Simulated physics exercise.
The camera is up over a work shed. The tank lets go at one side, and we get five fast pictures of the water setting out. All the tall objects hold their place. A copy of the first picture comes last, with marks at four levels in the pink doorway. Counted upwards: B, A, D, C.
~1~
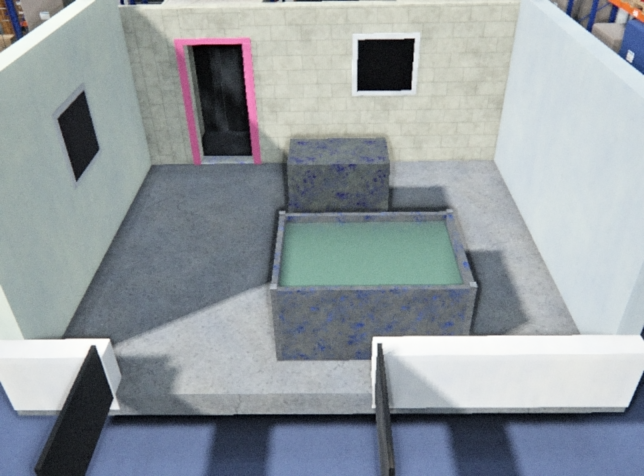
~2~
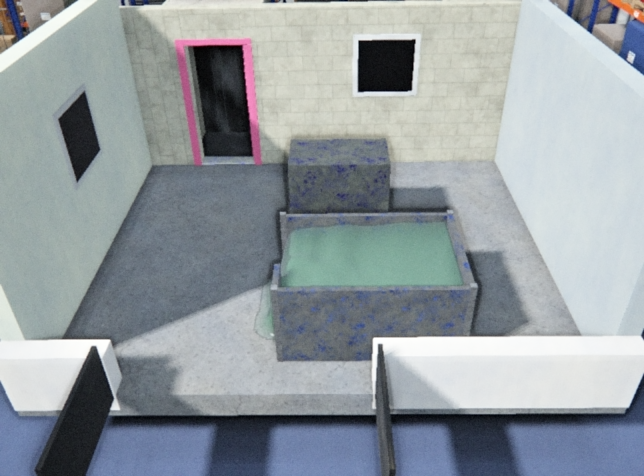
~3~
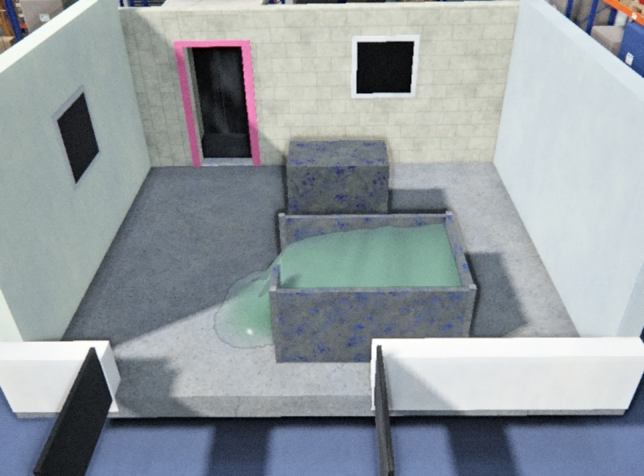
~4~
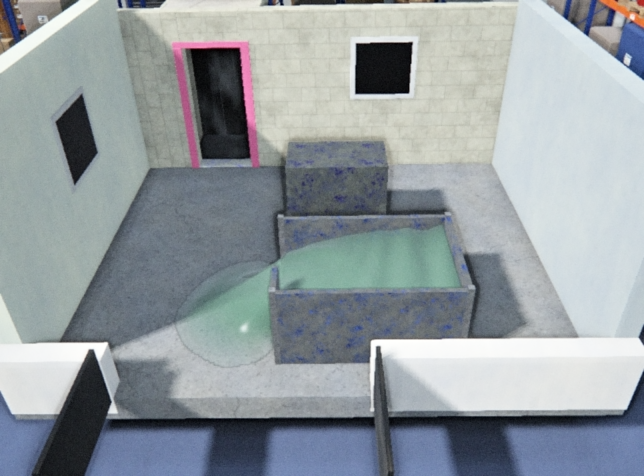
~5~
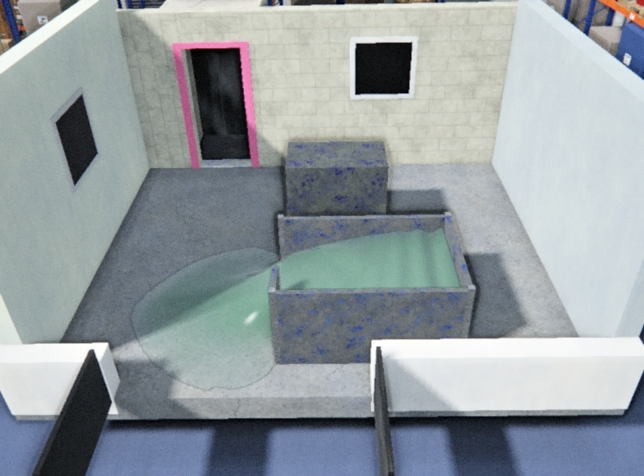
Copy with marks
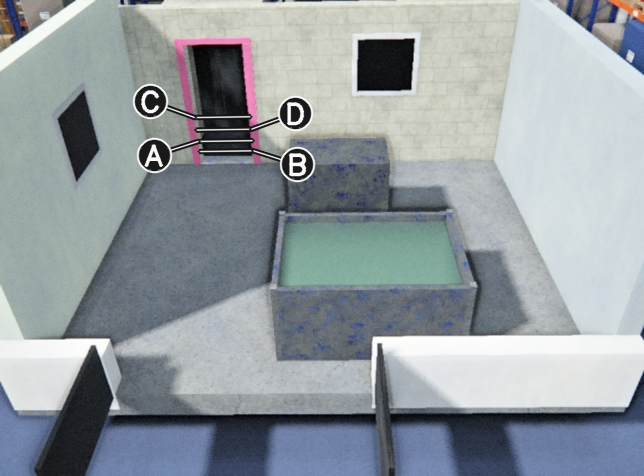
Green water pours out the left side of a stone tank and spreads across the floor.
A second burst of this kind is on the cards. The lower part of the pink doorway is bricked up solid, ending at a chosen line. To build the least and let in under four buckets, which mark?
The limit is B.
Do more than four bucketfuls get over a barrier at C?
No.
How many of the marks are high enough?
All four.
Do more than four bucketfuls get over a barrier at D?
No, that is safe.
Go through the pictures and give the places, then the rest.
In the first frame, water in the tank at rest, its middle at (369, 254); foot of the pink doorway at (228, 163); open gate at (240, 335).
In the second frame, 1 % of the ground under water, visible out to (269, 303).
In the third frame, 3 % of the ground under water, visible out to (225, 319).
In the fourth frame, 7 % of the ground under water, visible out to (183, 322).
In the fifth frame, 13 % of the ground under water, visible out to (146, 300).
In white, A at (225, 141); B at (226, 151); C at (222, 117); D at (224, 129); from the bottom up B, A, D, C.
Choosing A, nothing gets over.
Choosing B, a splash gets over, under a bucket.
Choosing C, nothing gets over.
Choosing D, nothing gets over.
